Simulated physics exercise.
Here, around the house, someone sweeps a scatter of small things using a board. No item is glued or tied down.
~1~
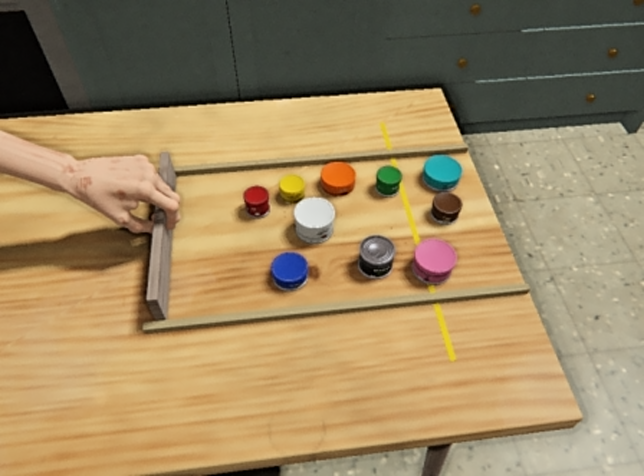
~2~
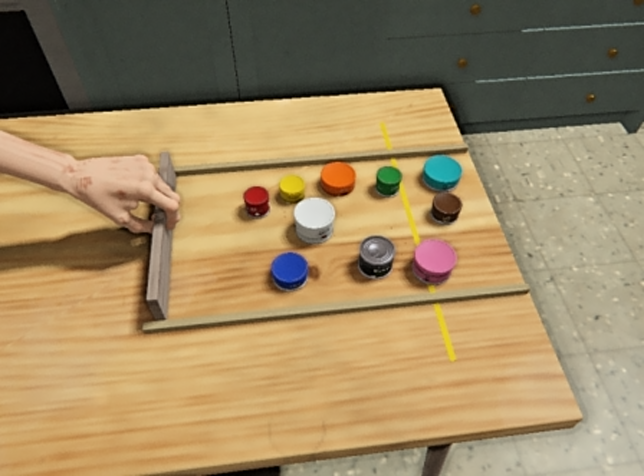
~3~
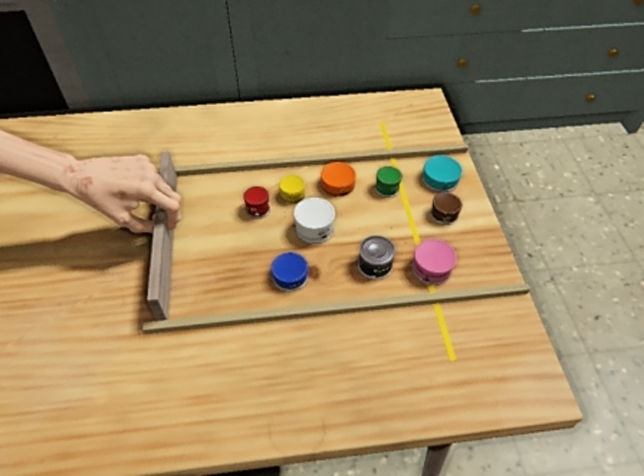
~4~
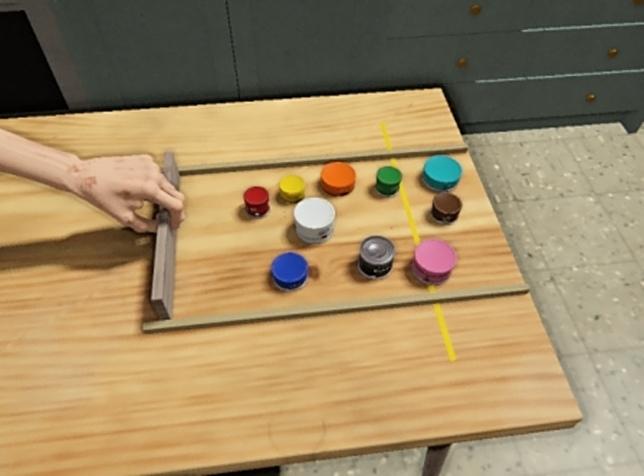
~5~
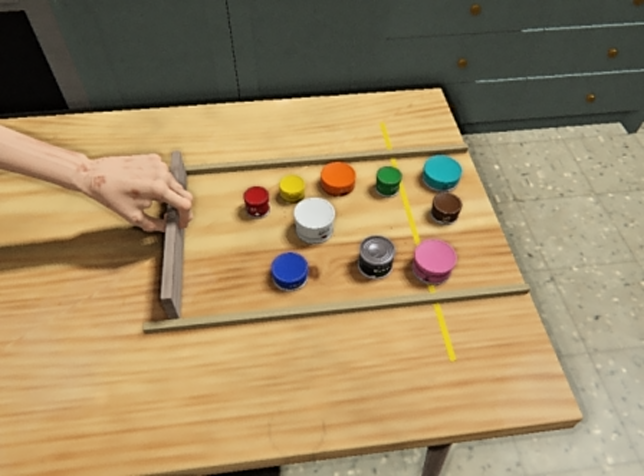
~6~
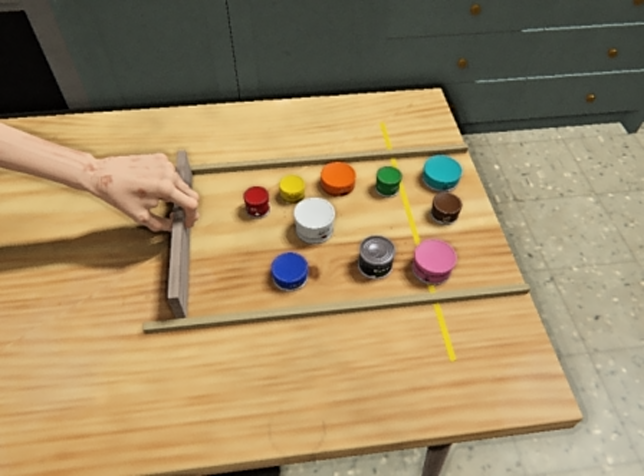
A hand holds a board upright, then slides it slightly right toward scattered colourful tubs.
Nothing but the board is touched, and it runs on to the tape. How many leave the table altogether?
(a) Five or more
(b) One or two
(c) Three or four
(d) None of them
None of them.
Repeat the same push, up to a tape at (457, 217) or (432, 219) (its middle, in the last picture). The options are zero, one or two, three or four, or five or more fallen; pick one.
First either three or four, then one or two.
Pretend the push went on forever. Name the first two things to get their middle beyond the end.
That would be the turquoise tin first and then the brown tin.
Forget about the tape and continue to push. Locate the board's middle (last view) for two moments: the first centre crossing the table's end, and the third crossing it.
First about (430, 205), next about (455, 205).
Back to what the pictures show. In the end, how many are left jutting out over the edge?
In total, 1 of them.
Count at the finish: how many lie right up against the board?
Contact count: 4.
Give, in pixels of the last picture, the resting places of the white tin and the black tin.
Approximately (431, 211) for one, approximately (468, 235) for the other.
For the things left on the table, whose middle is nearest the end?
That would be the turquoise tin, which ends nearest.
Soon after, none off yet; turquoise tin at rest near (442, 174); brown tin at rest near (446, 209); pink pot at rest near (433, 262).
In the end, the number that fall off is zero.
